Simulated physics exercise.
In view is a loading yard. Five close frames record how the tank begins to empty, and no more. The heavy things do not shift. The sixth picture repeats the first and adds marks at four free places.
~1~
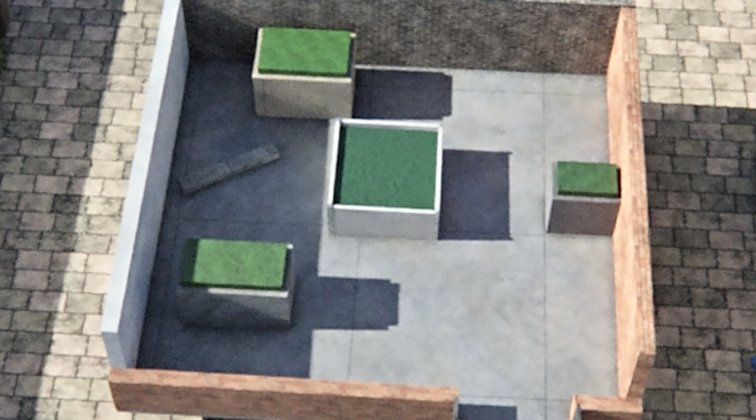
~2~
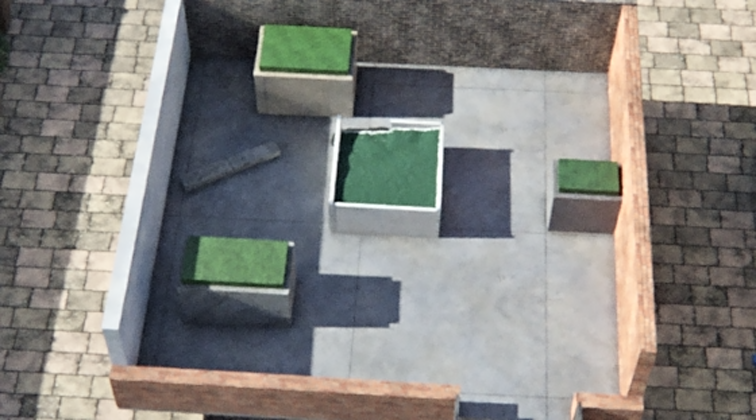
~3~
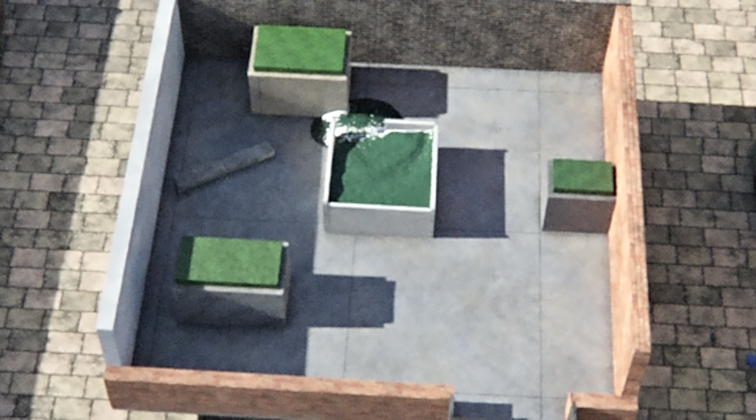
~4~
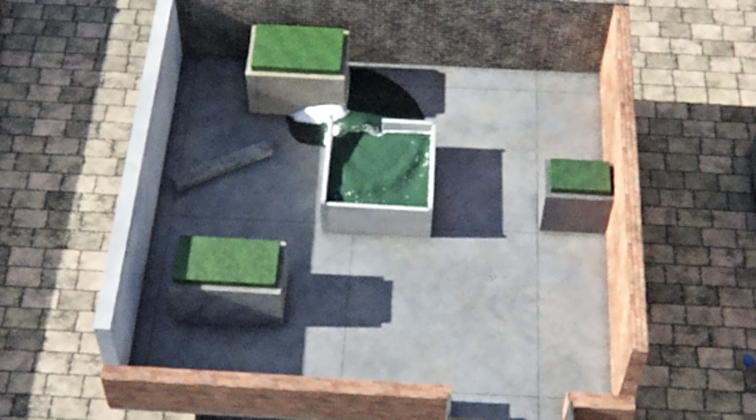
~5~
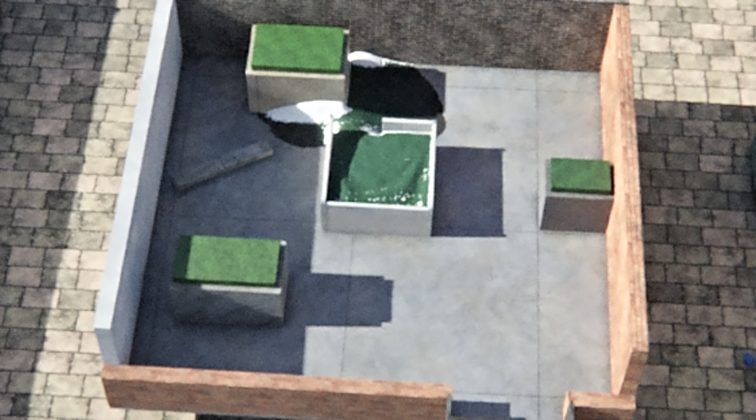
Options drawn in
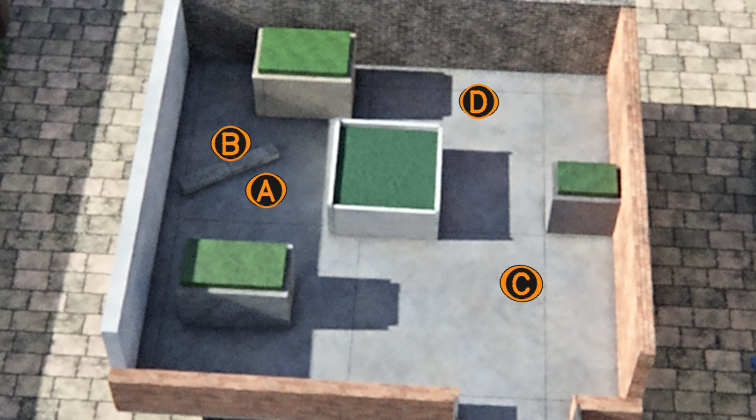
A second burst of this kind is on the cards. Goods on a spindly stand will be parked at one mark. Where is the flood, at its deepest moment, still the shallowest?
Use place C.
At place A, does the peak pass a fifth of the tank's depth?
No.
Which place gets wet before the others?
That is place B.
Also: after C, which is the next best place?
It is A.
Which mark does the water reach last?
C.
On the marked copy, A at (266, 190); B at (230, 143); C at (521, 283); D at (478, 101).
Choosing A, the water peaks at about 8 % of the depth that stood in the tank.
Choosing B, the water peaks at about 20 % of the depth that stood in the tank.
Choosing C, the water peaks at about 3 % of the depth that stood in the tank.
Choosing D, the water peaks at about 13 % of the depth that stood in the tank.
